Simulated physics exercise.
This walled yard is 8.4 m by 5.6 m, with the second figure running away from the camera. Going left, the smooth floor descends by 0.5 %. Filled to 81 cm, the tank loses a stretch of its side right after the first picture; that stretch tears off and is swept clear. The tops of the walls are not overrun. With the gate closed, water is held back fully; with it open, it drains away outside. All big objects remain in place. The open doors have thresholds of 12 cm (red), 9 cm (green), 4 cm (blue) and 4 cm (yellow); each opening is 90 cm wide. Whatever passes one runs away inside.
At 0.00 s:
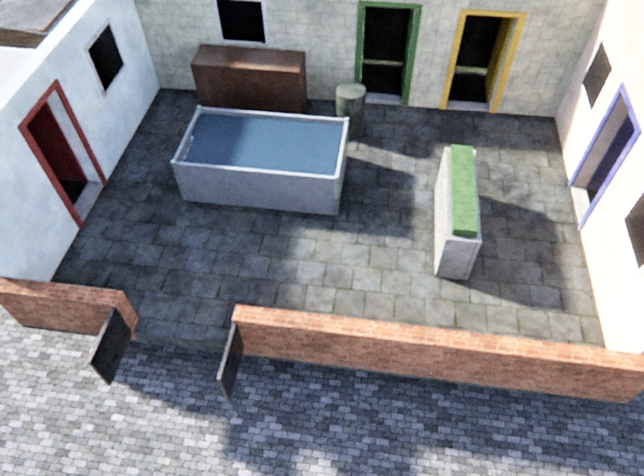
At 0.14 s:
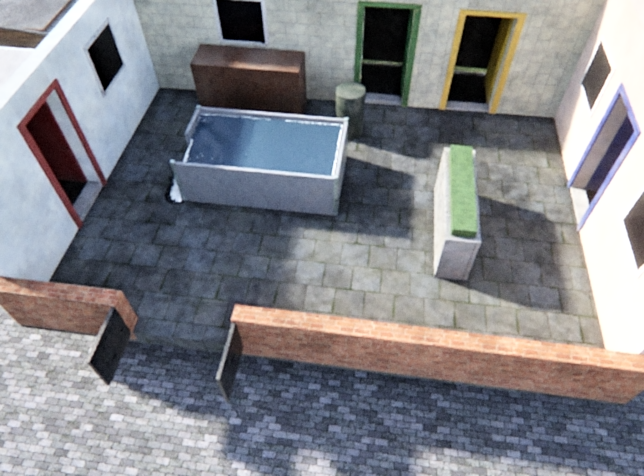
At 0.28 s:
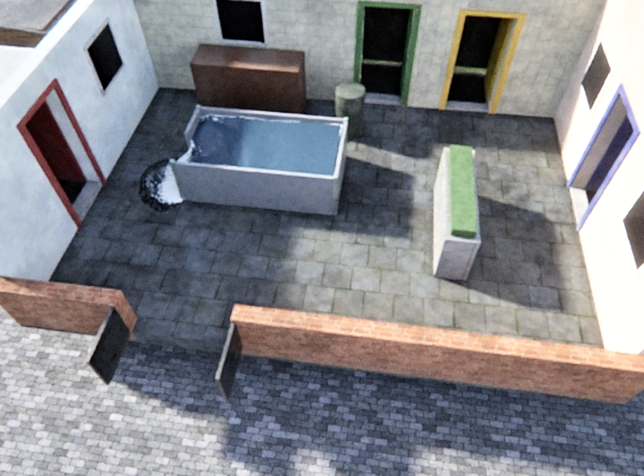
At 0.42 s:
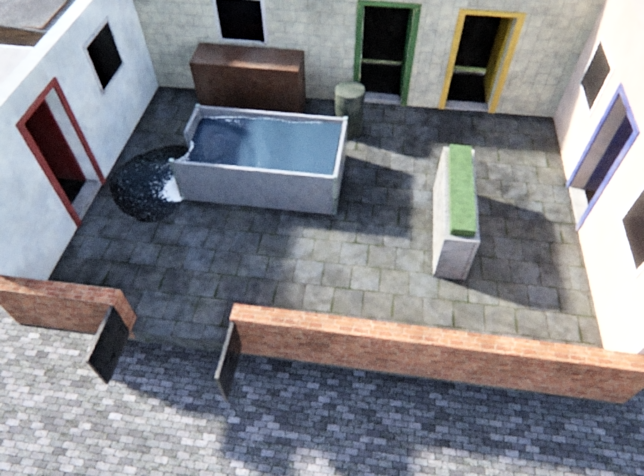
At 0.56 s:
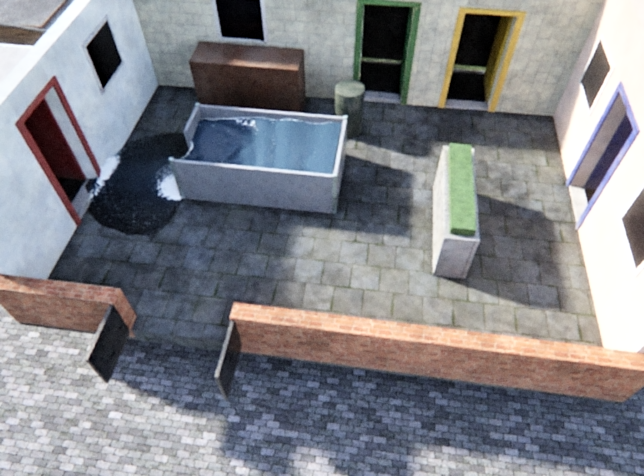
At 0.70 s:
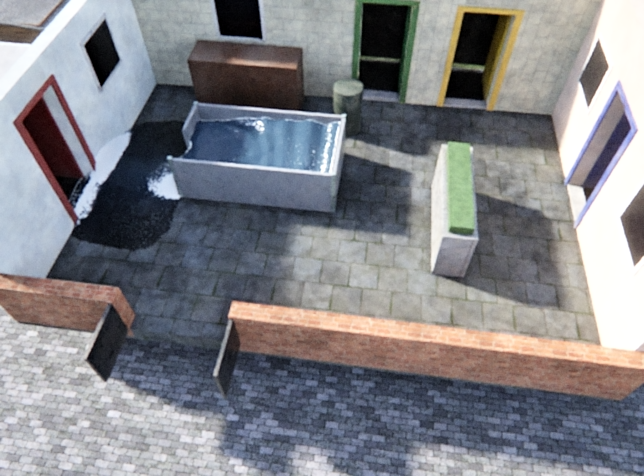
In a walled yard, water pours from the tank's broken left side and spreads across the floor.
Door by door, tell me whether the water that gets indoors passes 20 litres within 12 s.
Here is the picture: At the red door it goes past 20 litres; at the green door it stays within 20 litres; at the blue door it stays within 20 litres; at the yellow door it stays within 20 litres.
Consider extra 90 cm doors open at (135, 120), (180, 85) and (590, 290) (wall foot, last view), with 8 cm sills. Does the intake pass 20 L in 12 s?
Per doorway, in order: Sufficient / sufficient / insufficient.
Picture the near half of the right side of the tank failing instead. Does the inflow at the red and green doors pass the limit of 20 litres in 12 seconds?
Compared with the limit, red is lower and green is lower.
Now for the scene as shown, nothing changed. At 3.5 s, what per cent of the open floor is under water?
Wet share: Near 40 percent.
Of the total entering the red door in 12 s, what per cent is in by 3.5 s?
About 70 per cent.
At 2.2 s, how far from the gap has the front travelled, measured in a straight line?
Some 3.2 metres from the gap.
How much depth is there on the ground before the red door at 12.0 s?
I'd say close to 10.5 cm.
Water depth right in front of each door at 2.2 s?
Depths in cm: Red 33, green 0, blue 0, yellow 0.
After 1.4 s water covers 15 % of the floor and is deepest (44 cm) near (180, 183); red door 35 cm at the sill, 94 L in, green door not reached, blue door not reached, yellow door not reached.
After 2.2 s water covers 20 % of the floor and is deepest (40 cm) near (108, 169); red door 33 cm at the sill, 219 L in, green door not reached, blue door not reached, yellow door not reached.
After 3.5 s water covers 40 % of the floor and is deepest (29 cm) near (39, 291); red door 23 cm at the sill, 343 L in, green door 2 cm at the sill, 0 L in, blue door not reached, yellow door not reached.
After 7.0 s water covers 80 % of the floor and is deepest (20 cm) near (33, 301); red door 16 cm at the sill, 461 L in, green door 3 cm at the sill, 0 L in, blue door not reached, yellow door 2 cm at the sill, 0 L in.
After 12.0 s water covers 95 % of the floor and is deepest (12 cm) near (101, 183); red door 11 cm at the sill, 483 L in, green door 3 cm at the sill, 0 L in, blue door 5 cm at the sill, 0 L in, yellow door 5 cm at the sill, 1 L in.
